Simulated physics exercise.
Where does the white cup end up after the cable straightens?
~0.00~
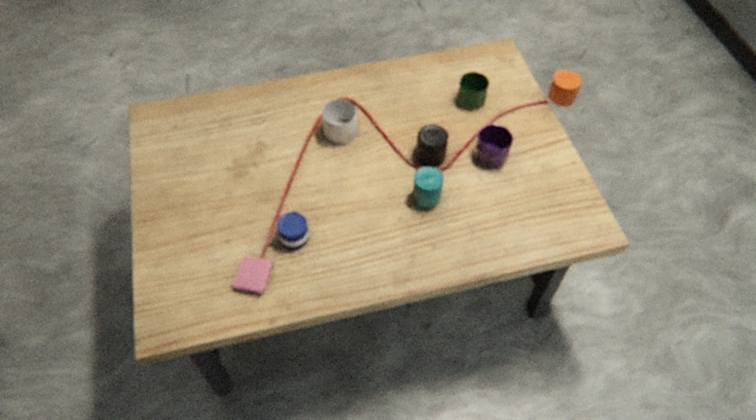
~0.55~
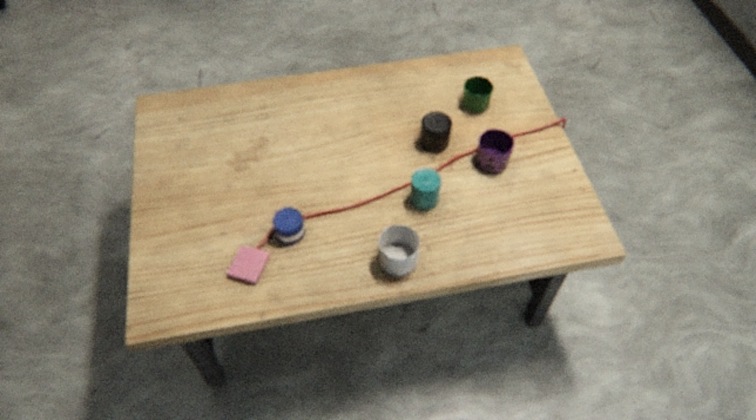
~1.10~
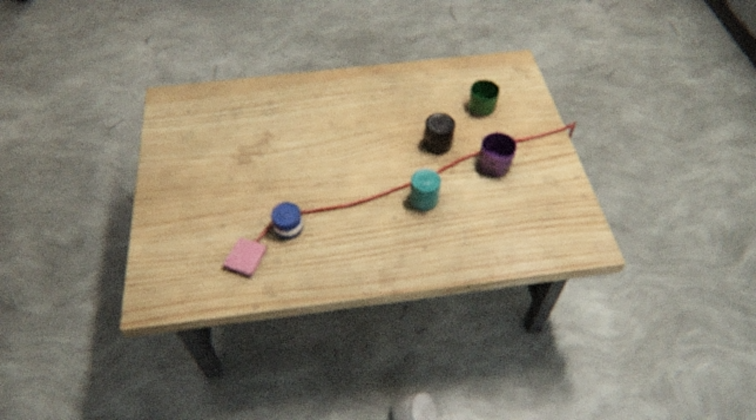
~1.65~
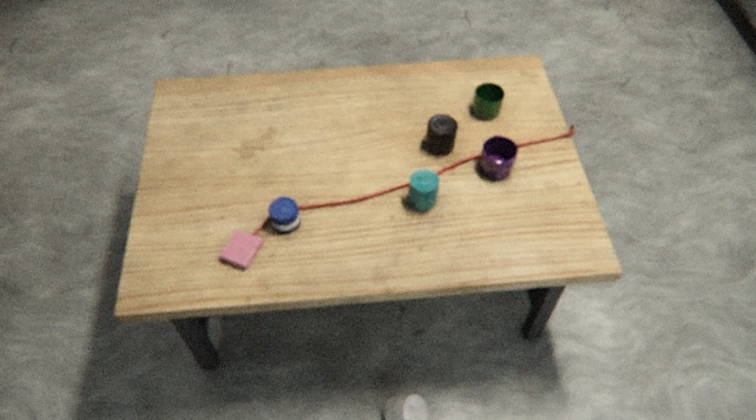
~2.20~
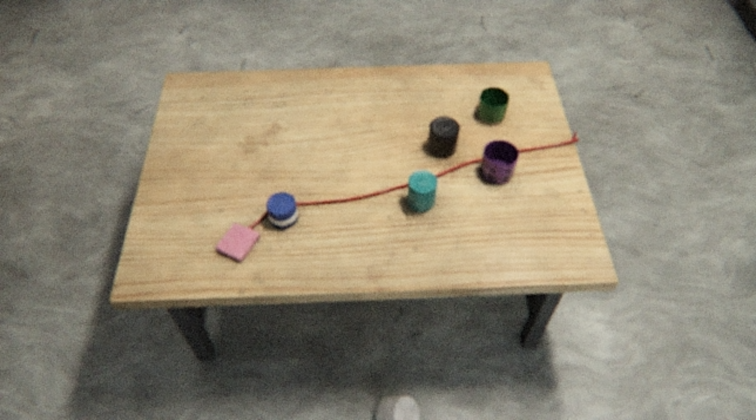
It goes over the near edge of the table and falls off, and it is last seen below the tabletop at the bottom of the view.
